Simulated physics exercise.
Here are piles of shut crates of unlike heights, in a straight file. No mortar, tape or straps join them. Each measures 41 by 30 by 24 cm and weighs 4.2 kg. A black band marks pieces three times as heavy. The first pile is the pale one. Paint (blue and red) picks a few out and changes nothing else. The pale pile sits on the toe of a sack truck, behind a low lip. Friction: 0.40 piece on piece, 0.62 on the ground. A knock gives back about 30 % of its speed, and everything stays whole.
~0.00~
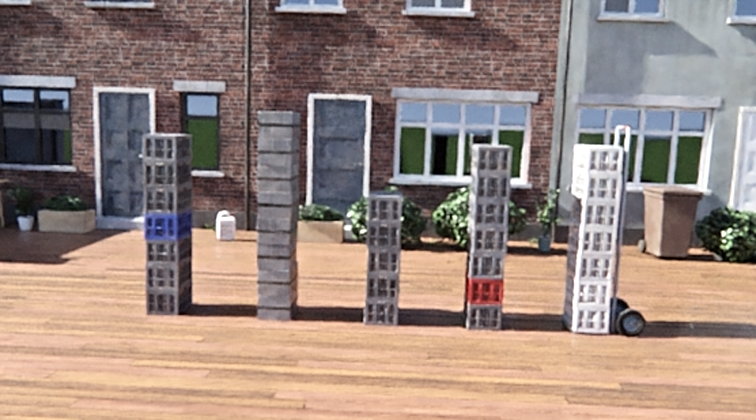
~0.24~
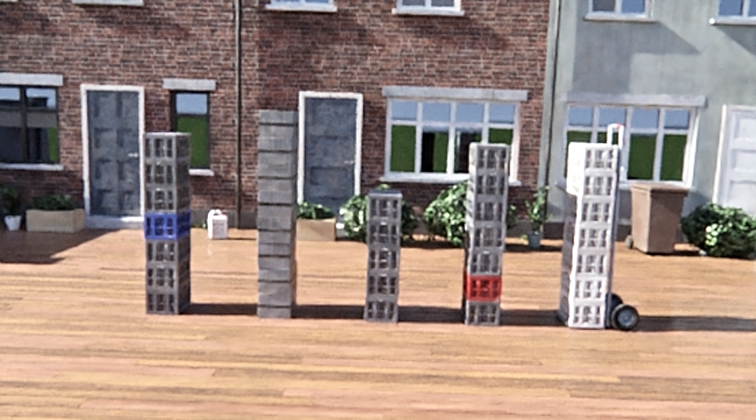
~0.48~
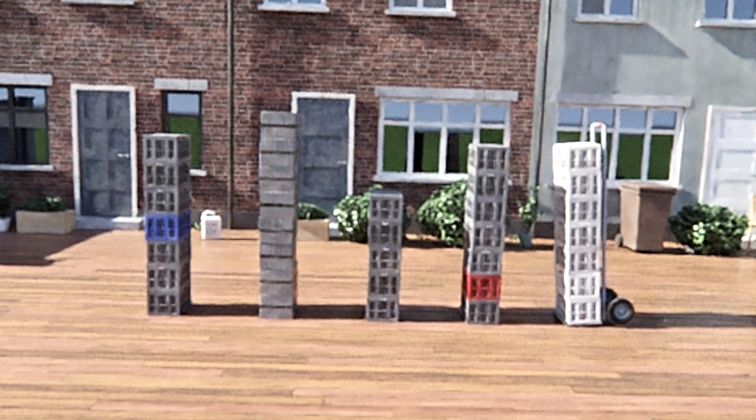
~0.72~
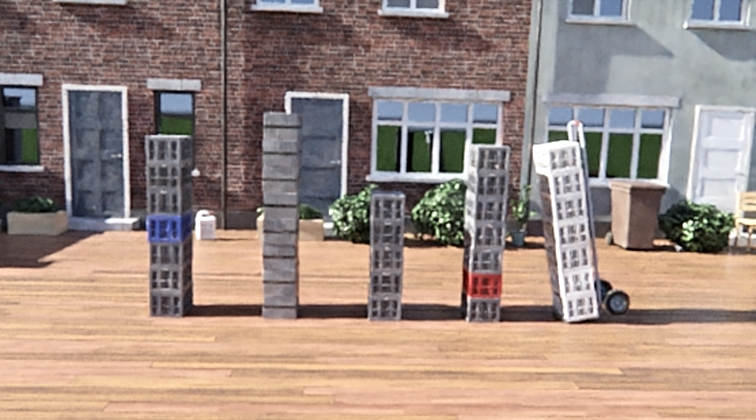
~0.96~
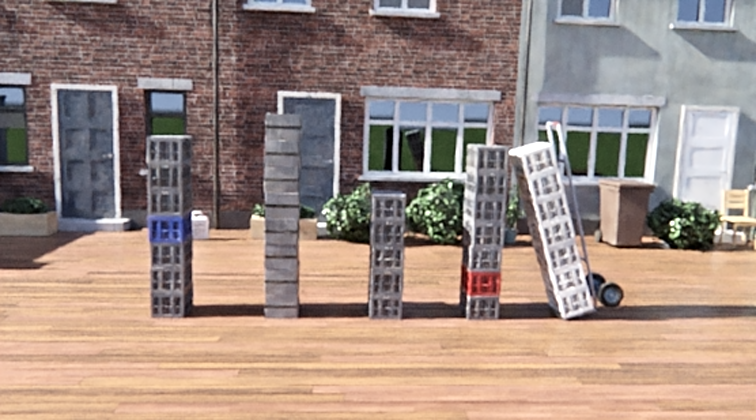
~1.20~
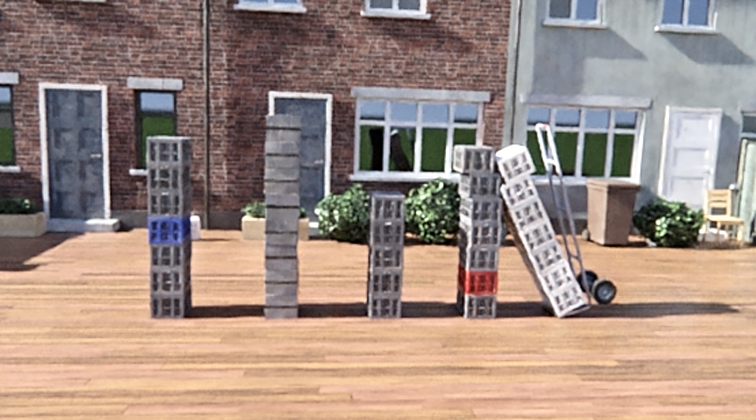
A pale stack of crates on a sack truck, at the right end of a row of grey stacks, starts upright and then leans left together with the truck. The pale stack tilts further than the truck frame, coming away from it, and meets the neighbouring stack with the red crate, whose upper part shifts left.
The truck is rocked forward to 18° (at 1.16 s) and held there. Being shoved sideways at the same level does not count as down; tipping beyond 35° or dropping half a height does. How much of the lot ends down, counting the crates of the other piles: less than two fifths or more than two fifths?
Ending down: More than two fifths.
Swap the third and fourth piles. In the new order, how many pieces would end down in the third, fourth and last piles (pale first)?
In that case third 7, fourth 4, last 6.
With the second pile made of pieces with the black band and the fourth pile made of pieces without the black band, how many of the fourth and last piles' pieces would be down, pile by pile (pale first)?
In that case fourth 0, last 0.
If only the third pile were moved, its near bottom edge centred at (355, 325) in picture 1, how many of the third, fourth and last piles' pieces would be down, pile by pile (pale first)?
In that case third 0, fourth 0, last 0.
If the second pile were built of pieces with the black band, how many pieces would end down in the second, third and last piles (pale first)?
In that case second 0, third 0, last 0.
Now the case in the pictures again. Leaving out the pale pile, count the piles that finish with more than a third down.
4 of them.
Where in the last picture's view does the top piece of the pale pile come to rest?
Around (413, 250).
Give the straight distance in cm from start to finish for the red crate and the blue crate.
About: Red 40, blue 160.
Around 1.76 s, 7 of the pale pile down; 1 of the 27 other crates down; red crate tipped 26°.
Around 2.36 s, 7 of the pale pile down; 10 of the 27 other crates down; red crate tipped 71°, 17 cm lower.
Around 3.76 s, 7 of the pale pile down; 19 of the 27 other crates down; red crate tipped 69°, 17 cm lower; blue crate tipped 22°.
Around 4.48 s, 7 of the pale pile down; 26 of the 27 other crates down; blue crate on its side; red crate tipped 69°, 17 cm lower.
Finally (5.8 s), 7 of the pale pile down; 26 of the 27 other crates down; blue crate on its side; red crate tipped 68°, 17 cm lower. That is 96 per cent. Seen by the last camera, middles, blue crate near (15, 296), red crate near (442, 295).
